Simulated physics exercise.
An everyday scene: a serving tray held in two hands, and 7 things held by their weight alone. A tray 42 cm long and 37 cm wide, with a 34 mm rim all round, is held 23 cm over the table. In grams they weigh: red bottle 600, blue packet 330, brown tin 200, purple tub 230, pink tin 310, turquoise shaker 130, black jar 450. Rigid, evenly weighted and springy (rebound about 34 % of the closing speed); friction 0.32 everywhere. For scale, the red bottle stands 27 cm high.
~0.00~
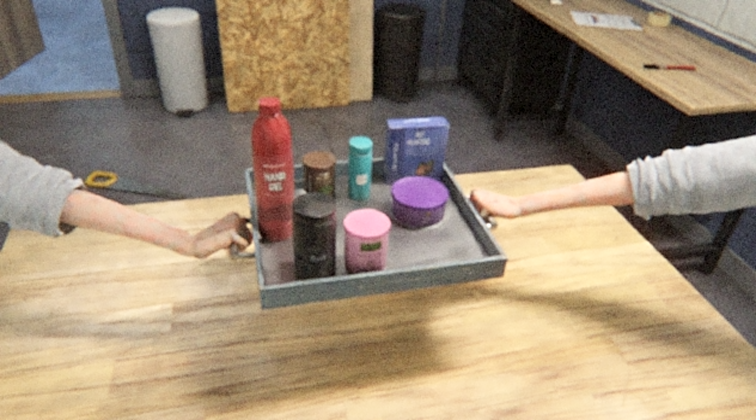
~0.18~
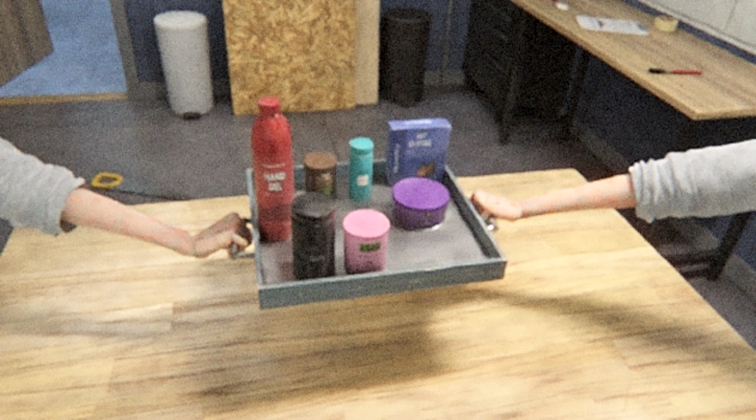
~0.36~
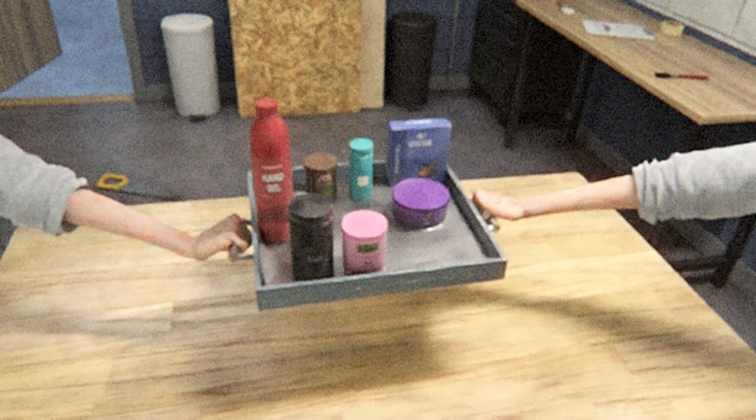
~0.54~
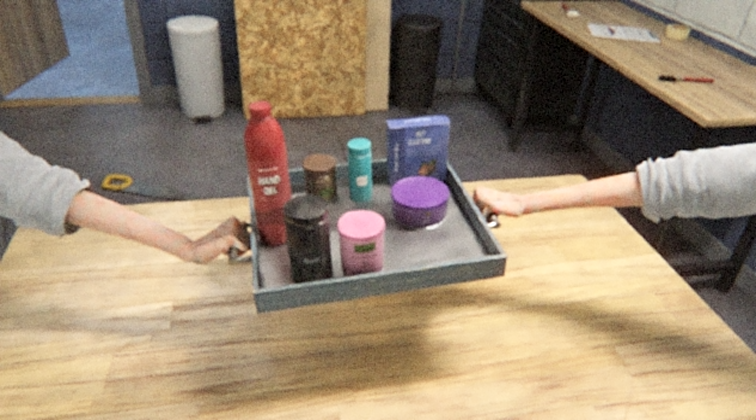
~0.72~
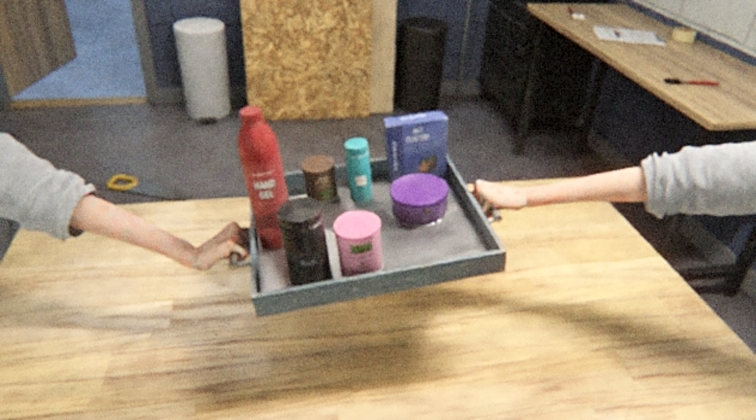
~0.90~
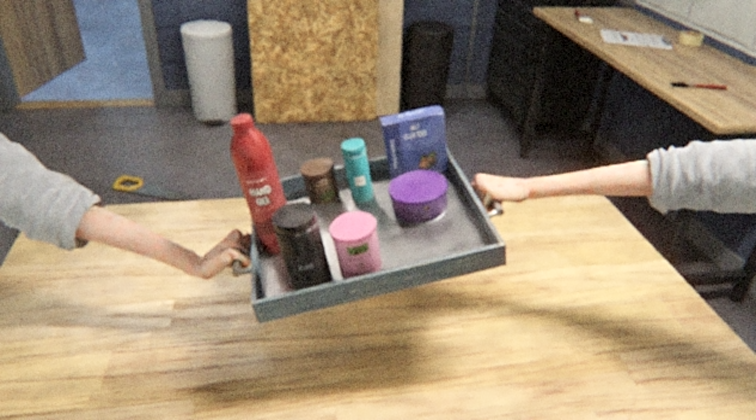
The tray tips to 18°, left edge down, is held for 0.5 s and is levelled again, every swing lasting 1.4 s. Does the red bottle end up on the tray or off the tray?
The red bottle goes overboard.
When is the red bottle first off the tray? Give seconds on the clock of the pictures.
Near 1.6 s.
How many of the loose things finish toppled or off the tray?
1 of them.
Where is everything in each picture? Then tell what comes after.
Tray level; red bottle (274, 171); blue packet (415, 152), in the first frame.
Tray level; purple tub (420, 204); pink tin (366, 245), in the second frame.
Tray at 1°, left edge down; turquoise shaker (361, 171); black jar (312, 240), in the third frame.
Tray at 4°, left edge down; blue packet (417, 151); brown tin (321, 178), in the fourth frame.
Tray at 7°, left edge down; purple tub (419, 200); pink tin (359, 246), in the fifth frame.
Tray at 11°, left edge down; red bottle (261, 186); turquoise shaker (358, 171), in the sixth frame.
After 1.80 s, tray at 18°, left edge down; red bottle now off the tray; blue packet slid 2 cm.
After 2.30 s, tray at 16°, left edge down; blue packet slid 6 cm; turquoise shaker slid 3 cm; purple tub slid 3 cm.
By the end (3.9 s), off the tray, red bottle; not toppled but over 5 cm from the start, blue packet; the other 5 in place, give or take 5 cm.
